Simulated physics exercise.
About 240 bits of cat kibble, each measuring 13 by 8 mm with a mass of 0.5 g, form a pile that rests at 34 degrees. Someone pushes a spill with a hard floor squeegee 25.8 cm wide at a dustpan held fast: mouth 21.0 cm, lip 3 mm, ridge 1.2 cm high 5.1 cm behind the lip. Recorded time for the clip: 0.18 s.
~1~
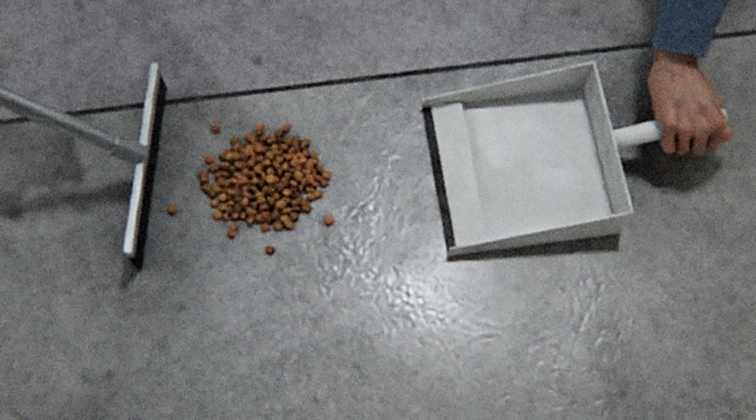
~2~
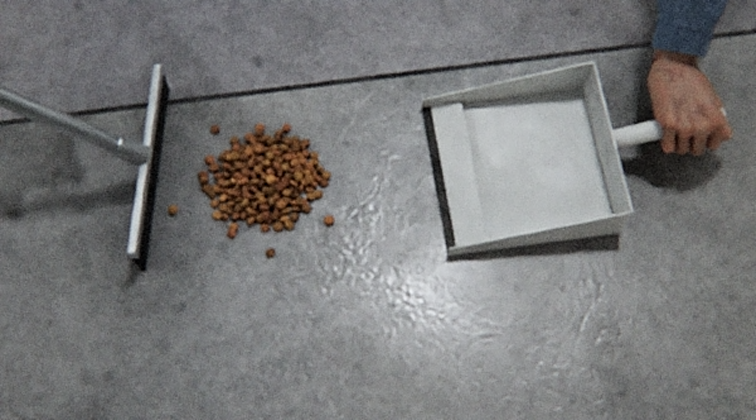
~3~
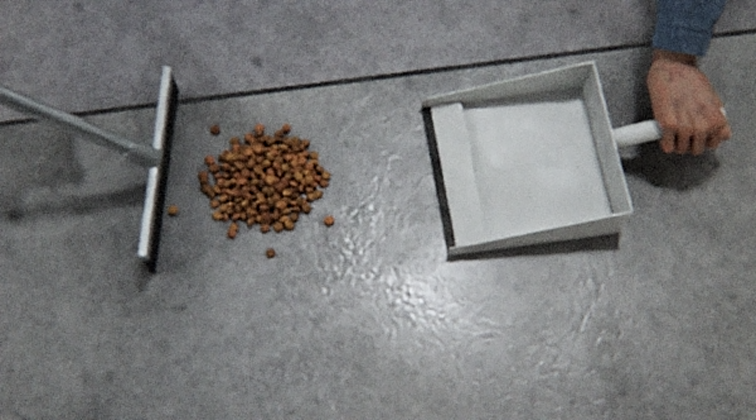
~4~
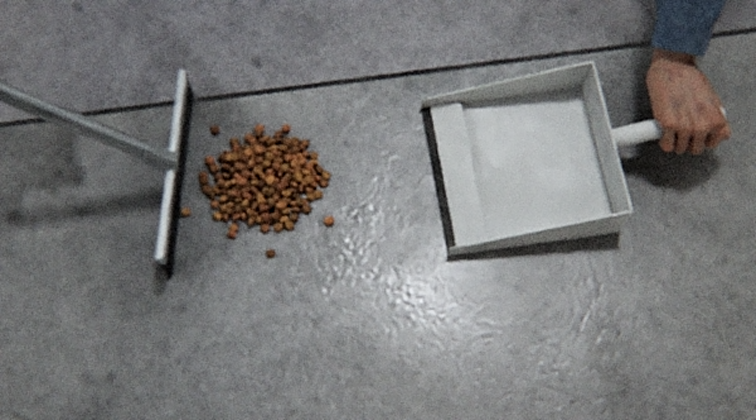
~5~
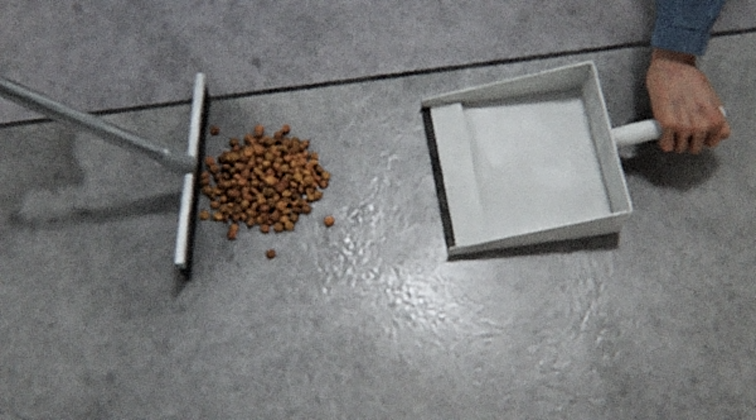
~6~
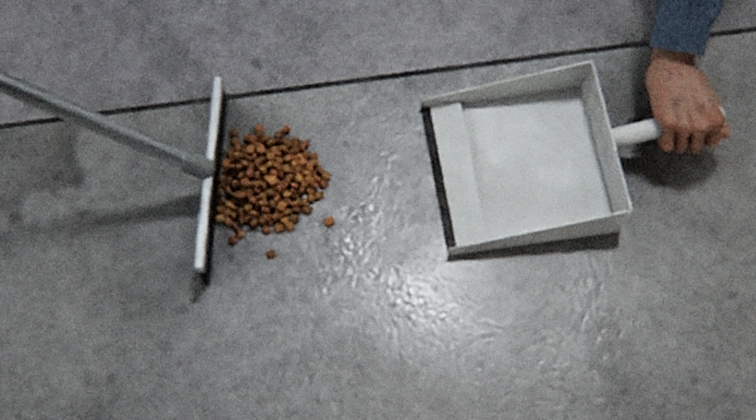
A hand in a blue sleeve grips the white handle of a pale dustpan at the right, seen from above on a grey floor crossed by a dark seam. A heap of brown kibble lies left of the pan, with a squeegee on a grey pole at the far left. The squeegee slides steadily right, meets a stray bit, then presses into the heap's left edge, while pan and camera stay still.
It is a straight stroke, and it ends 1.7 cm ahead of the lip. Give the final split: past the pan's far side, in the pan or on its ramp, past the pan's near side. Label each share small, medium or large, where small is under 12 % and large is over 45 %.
Far side: Small. Pan: Medium. Near side: Medium.
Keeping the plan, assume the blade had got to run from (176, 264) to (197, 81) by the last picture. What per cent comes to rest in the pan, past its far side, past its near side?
The pan gets 35, the far side 5 and the near side 20.
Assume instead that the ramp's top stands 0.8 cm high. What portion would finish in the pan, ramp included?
Estimate: About 40 in a hundred.
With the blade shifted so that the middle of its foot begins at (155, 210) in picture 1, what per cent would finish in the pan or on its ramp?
30 per cent, roughly.
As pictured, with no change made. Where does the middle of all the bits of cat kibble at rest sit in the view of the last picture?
When it all comes to rest, the middle is near (438, 203).
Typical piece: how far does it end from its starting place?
Roughly 24 cm.
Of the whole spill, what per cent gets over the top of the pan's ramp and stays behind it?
About 10 per cent.
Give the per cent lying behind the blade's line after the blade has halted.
Around 5 per cent.
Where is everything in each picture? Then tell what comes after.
In the first frame, blade from (130, 253) to (156, 70), moved 0.0 cm, 0 of the pieces shifted so far; middle of the pieces at (263, 176); pan at (533, 167).
In the second frame, blade from (134, 254) to (159, 71), moved 0.4 cm, 0 of the pieces shifted so far; middle of the pieces at (263, 176).
In the third frame, blade from (144, 256) to (169, 74), moved 1.7 cm, 0 of the pieces shifted so far; middle of the pieces at (263, 176).
In the fourth frame, blade from (161, 260) to (184, 77), moved 3.8 cm, 1 of the pieces shifted so far; middle of the pieces at (263, 177).
In the fifth frame, blade from (181, 264) to (202, 80), moved 6.2 cm, 1 of the pieces shifted so far; middle of the pieces at (263, 177).
In the sixth frame, blade from (200, 268) to (219, 84), moved 8.5 cm, 84 of the pieces shifted so far; middle of the pieces at (263, 179); pan at (532, 166).
Then, 0.21 s after the last picture, middle of the blade 16 cm from the lip; 0 % over the lip, far side 5 %, near side 0 %.
Then, 0.34 s after the last picture, middle of the blade 8 cm from the lip; 0 % over the lip, far side 5 %, near side 5 %.
Then, 0.61 s after the last picture, middle of the blade 4 cm from the lip; 40 % over the lip, far side 5 %, near side 15 %.
In the end, far side 5 %, pan 40 %, near side 15 %, in front of the lip or behind the blade 40 %.
